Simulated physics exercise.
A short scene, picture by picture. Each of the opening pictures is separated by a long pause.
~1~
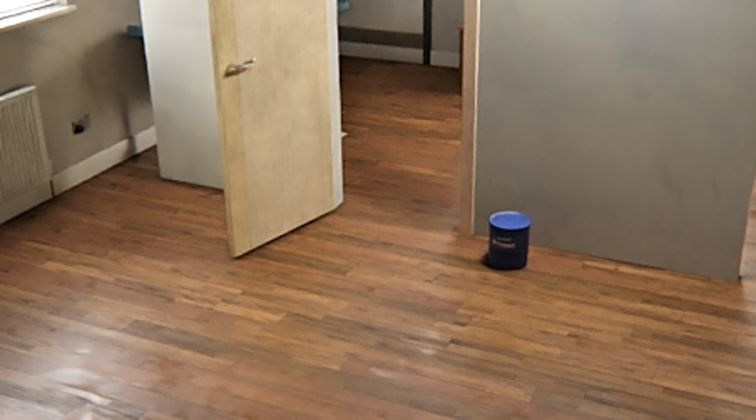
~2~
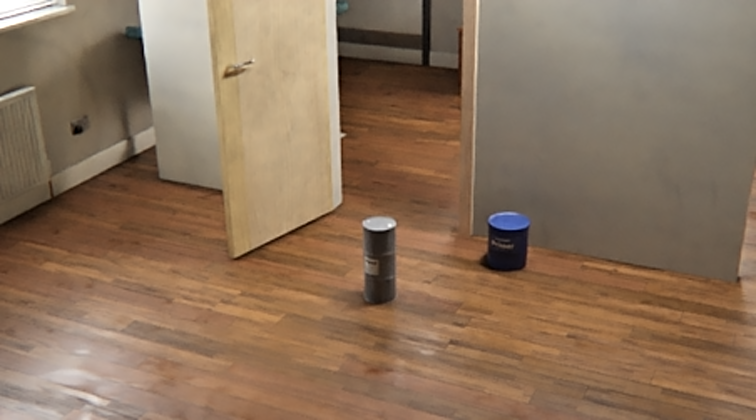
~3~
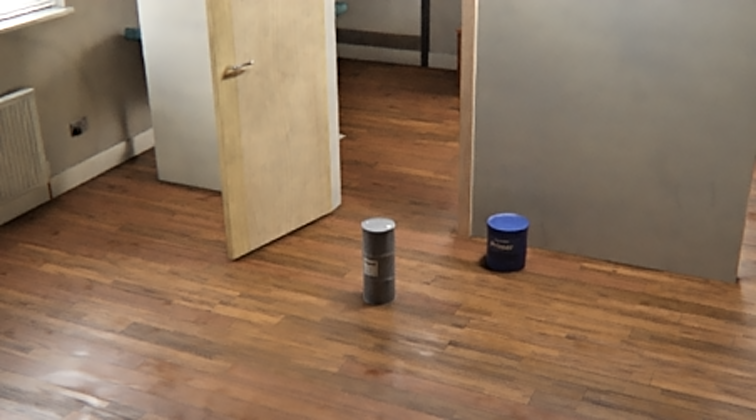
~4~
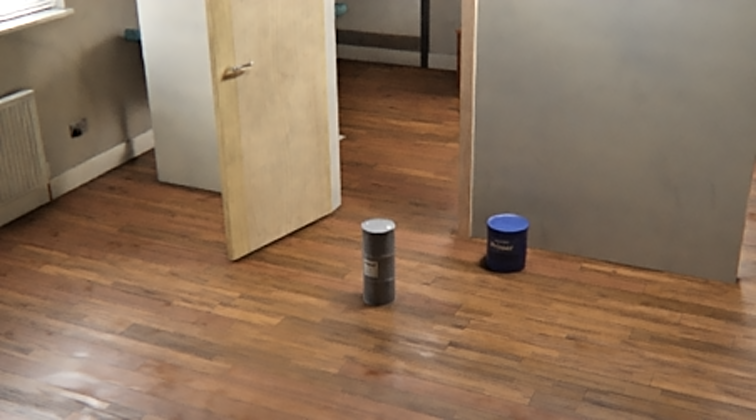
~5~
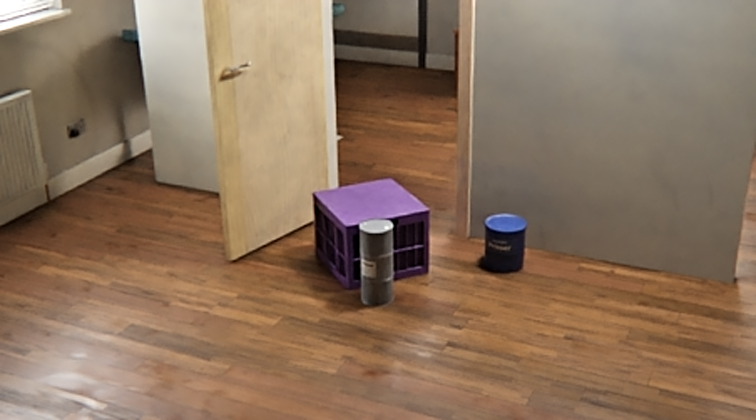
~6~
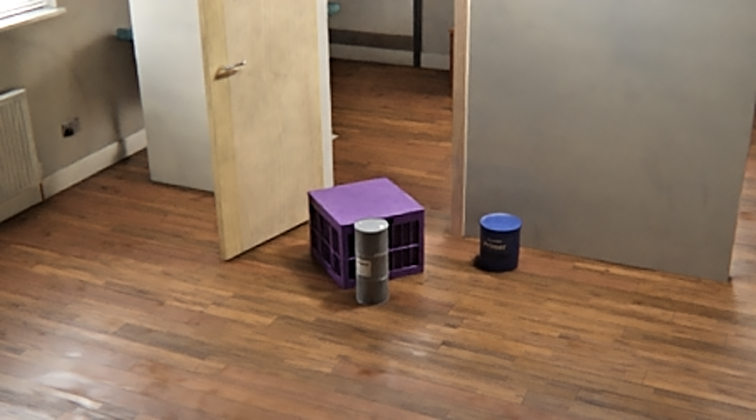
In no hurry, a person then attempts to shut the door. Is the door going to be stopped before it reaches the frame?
The door does not make it to the frame.
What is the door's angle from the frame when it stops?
Around 70 degrees.
Then, 0.50 s later than the last frame, open by 95°.
Then, 0.80 s later than the last frame, open by 83°.
Then, 1.00 s later than the last frame, open by 73°.
When it is over, open by 70°; all 3 as before. End places, in pixels of the last picture, purple chest near (368, 232).
